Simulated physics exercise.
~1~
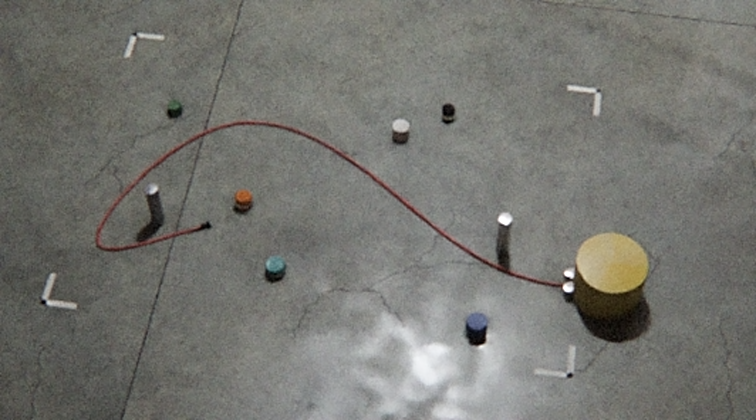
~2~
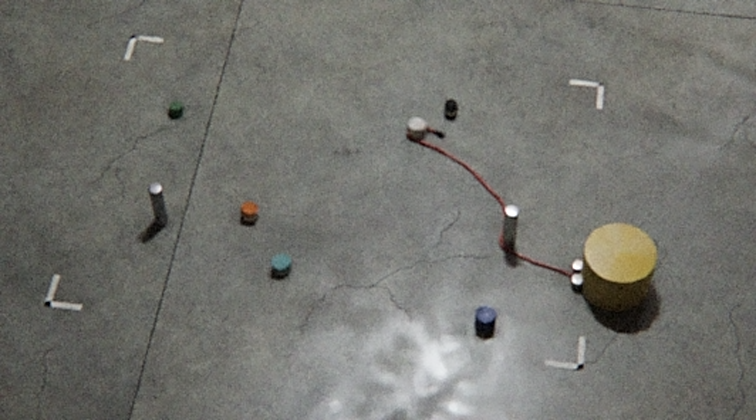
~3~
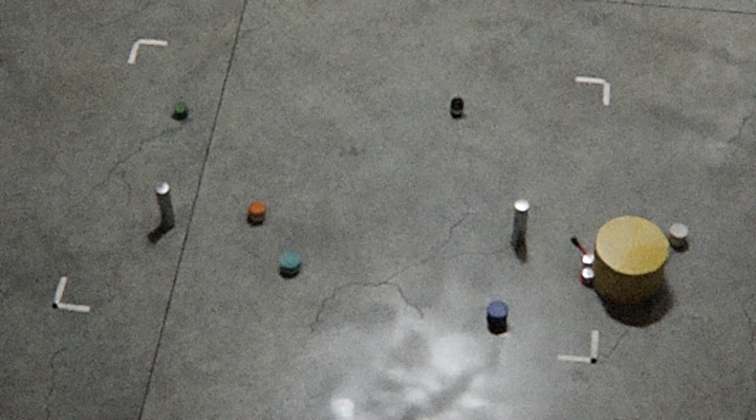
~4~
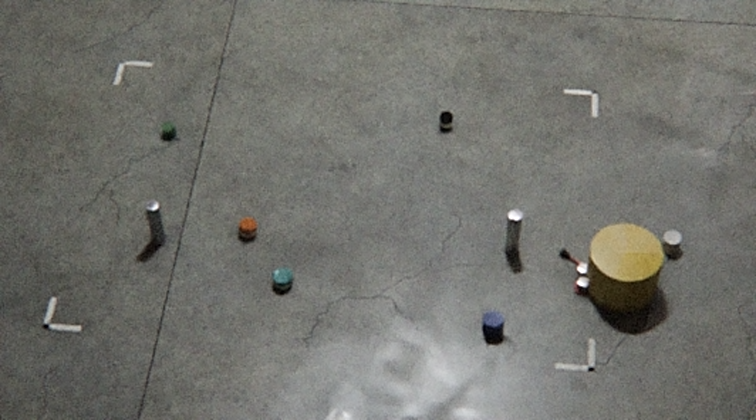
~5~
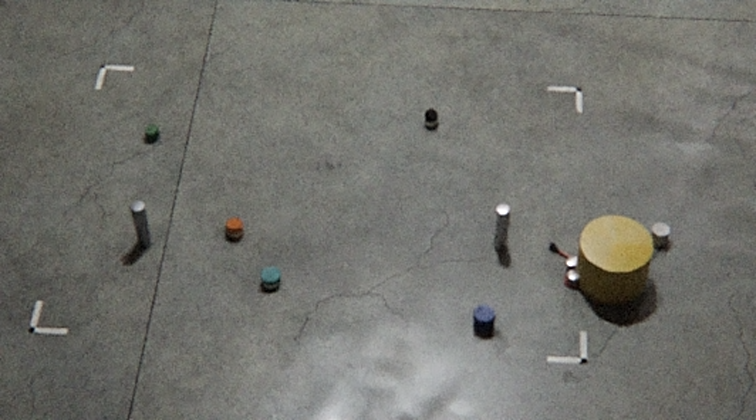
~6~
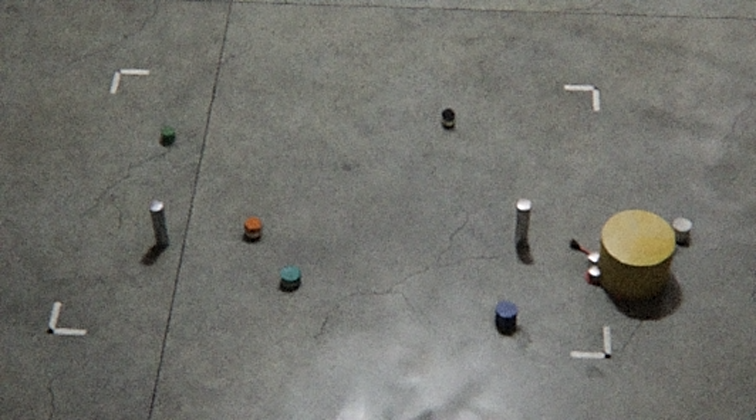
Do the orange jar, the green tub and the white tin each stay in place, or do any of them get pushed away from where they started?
The green tub stays put, but the orange jar is shifted slightly and the white tin is moved well to the right, ending up on the far side of the yellow drum.
